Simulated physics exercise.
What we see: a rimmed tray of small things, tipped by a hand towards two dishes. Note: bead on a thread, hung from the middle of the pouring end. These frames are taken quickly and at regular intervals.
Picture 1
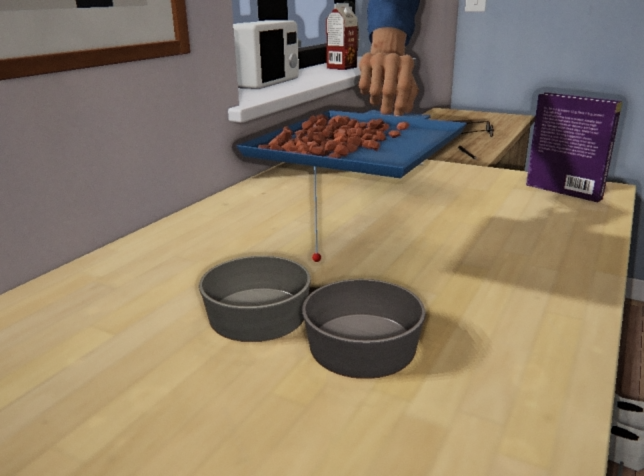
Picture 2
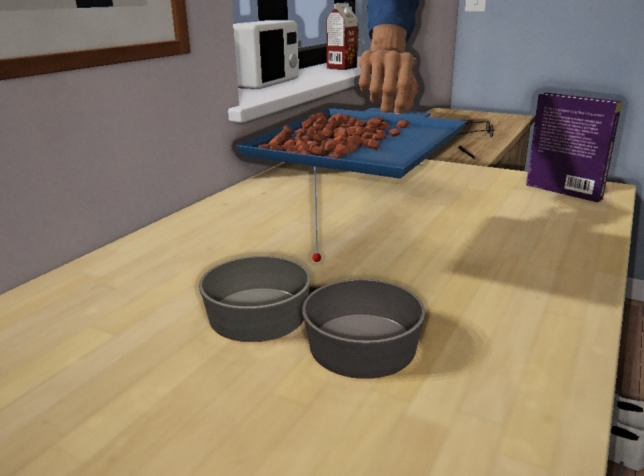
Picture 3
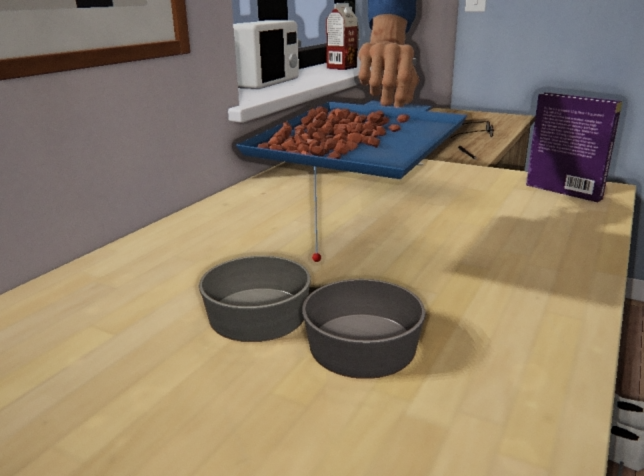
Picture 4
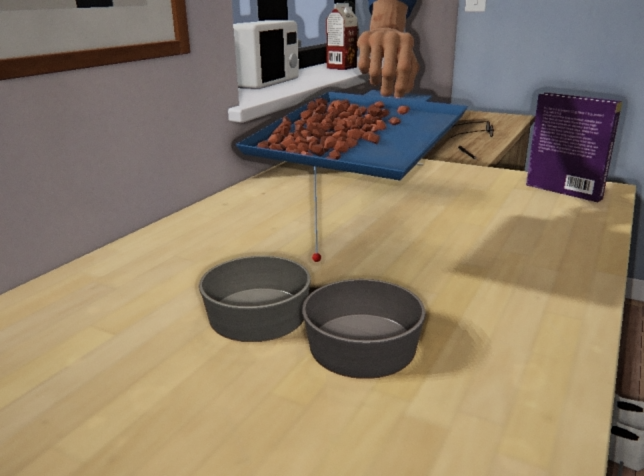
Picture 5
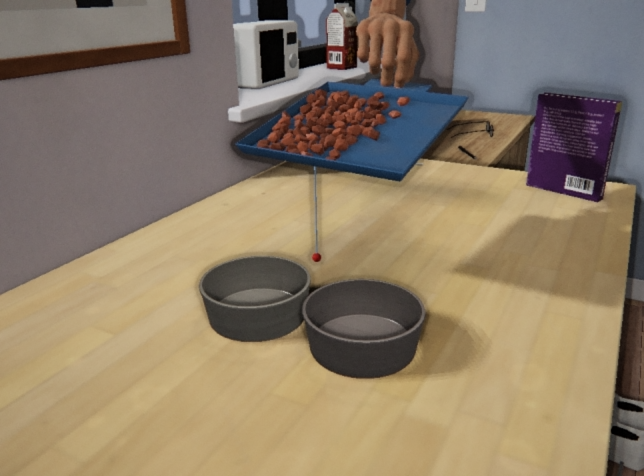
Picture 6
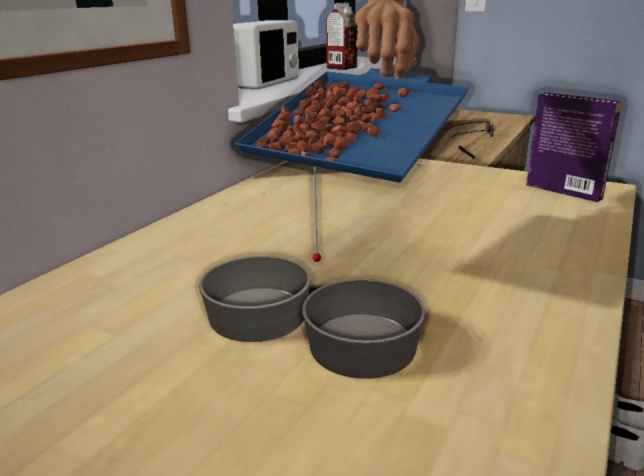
A blue tray of reddish-brown bits, with a hand behind its far edge, hangs above a pale wooden table in a room seen from slightly above by a still camera. Two dark grey dishes sit side by side below it, near a red bead on a thread, with a purple book at right and a carton on the sill behind. The tray's far side rises slowly with the hand, tilting slightly toward the viewer, while the bits shift a little.
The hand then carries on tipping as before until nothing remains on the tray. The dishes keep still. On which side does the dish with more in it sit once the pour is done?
I'd say the right dish gets the lion's share of it.
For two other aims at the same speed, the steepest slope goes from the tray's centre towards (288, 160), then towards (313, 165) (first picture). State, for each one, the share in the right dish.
0 %, give or take, and then 30 %.
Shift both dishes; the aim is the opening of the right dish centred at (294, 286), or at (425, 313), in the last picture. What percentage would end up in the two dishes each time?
First case around 50 %, second case around 80 %.
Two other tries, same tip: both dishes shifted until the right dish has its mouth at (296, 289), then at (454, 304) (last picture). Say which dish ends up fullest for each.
In the first try it's the right-side dish, and in the second it's the left-side dish.
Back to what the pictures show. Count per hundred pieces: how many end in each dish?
30 percent ends in the left dish, 70 percent in the right.
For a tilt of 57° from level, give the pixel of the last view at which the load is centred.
(324, 142).
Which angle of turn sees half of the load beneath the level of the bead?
I'd put it at about 80 degrees.
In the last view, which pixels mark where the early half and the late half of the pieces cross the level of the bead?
Around (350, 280) at first; around (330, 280) after that.
Soon after the last picture, tray tipped steeply; nearly all on the tray; a stray few in the left dish; a small part in the air.
A little later, tray tipped right over; about half in the right dish; about a quarter in the left dish; a stray few outside both; a small part in the air.
Later still, tray tipped past a quarter turn; about two thirds in the right dish; about a third in the left dish; a stray few outside both.
At rest, tray tipped past a quarter turn; about two thirds in the right dish; about a third in the left dish; a stray few outside both.
